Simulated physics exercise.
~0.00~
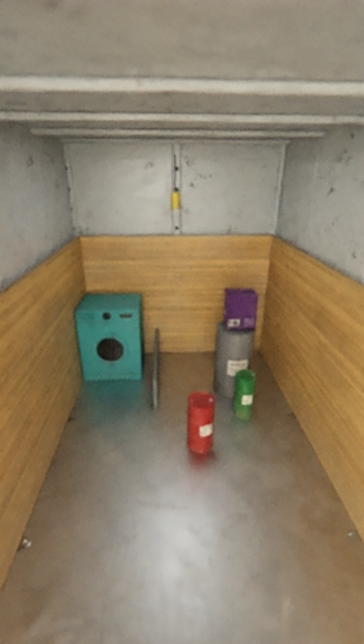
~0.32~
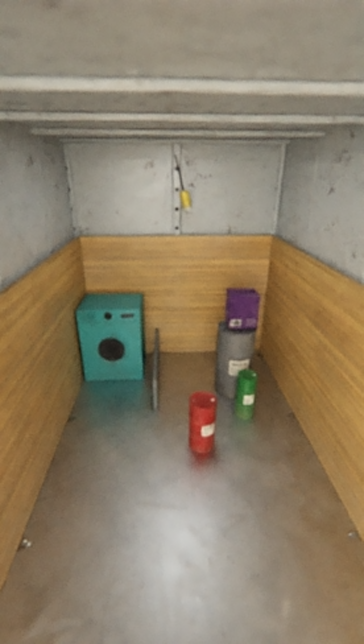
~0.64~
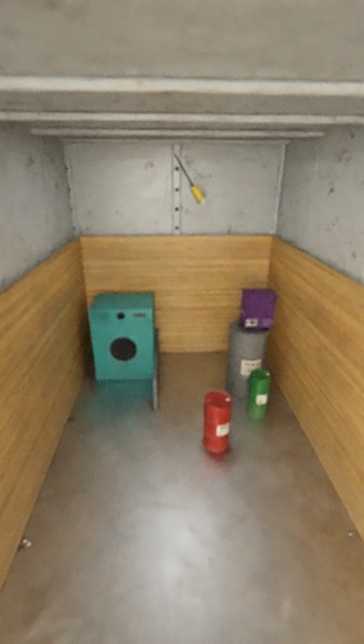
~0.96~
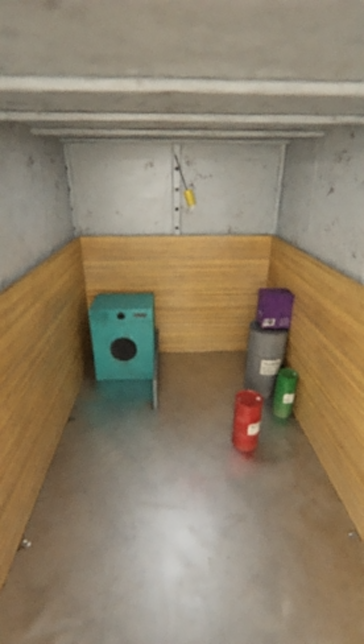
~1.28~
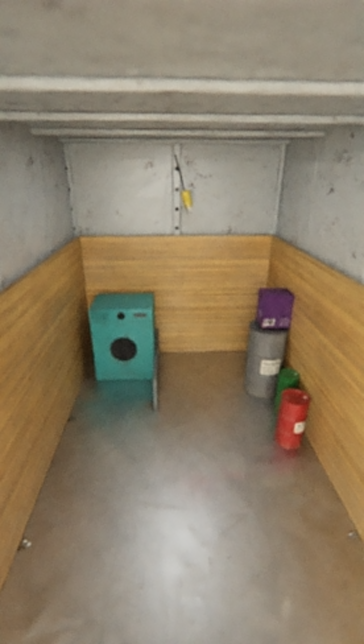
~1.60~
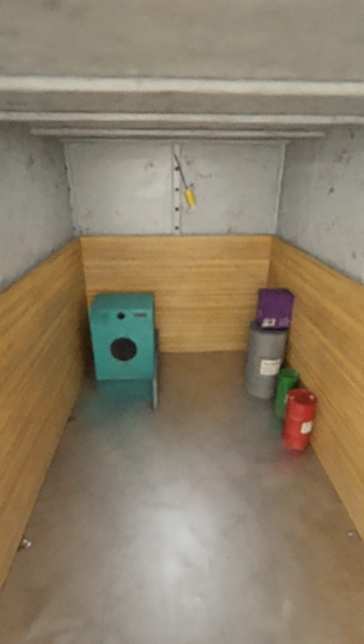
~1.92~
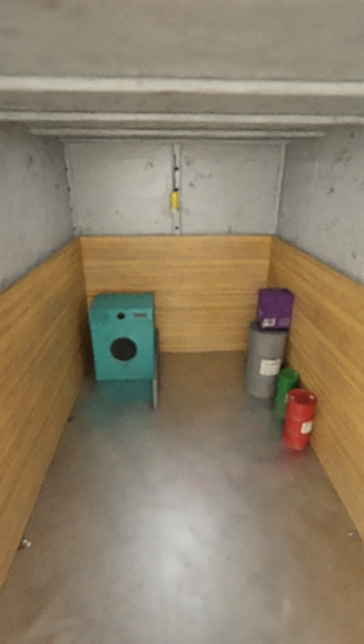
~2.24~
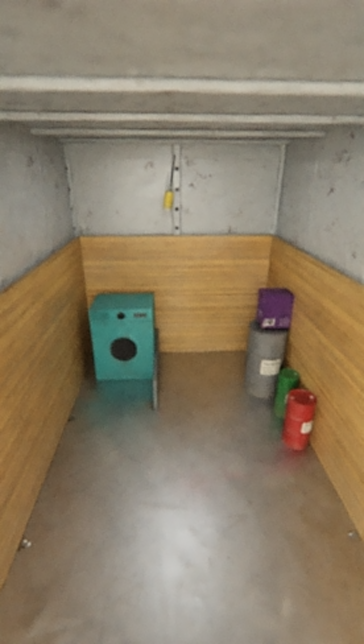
At the start, a turquoise appliance stands at the left of a wood-panelled van bay beside a low upright board, while a purple box rests on a grey drum at the right, near a green canister and a red one. The yellow-tipped hanging piece on the front wall swings right, and the loose items slide that way. The appliance shifts only slightly and stops by the board. The drum, box and green canister travel to the right wall, and the red canister slides farthest. Everything ends upright, with the box still on the drum.
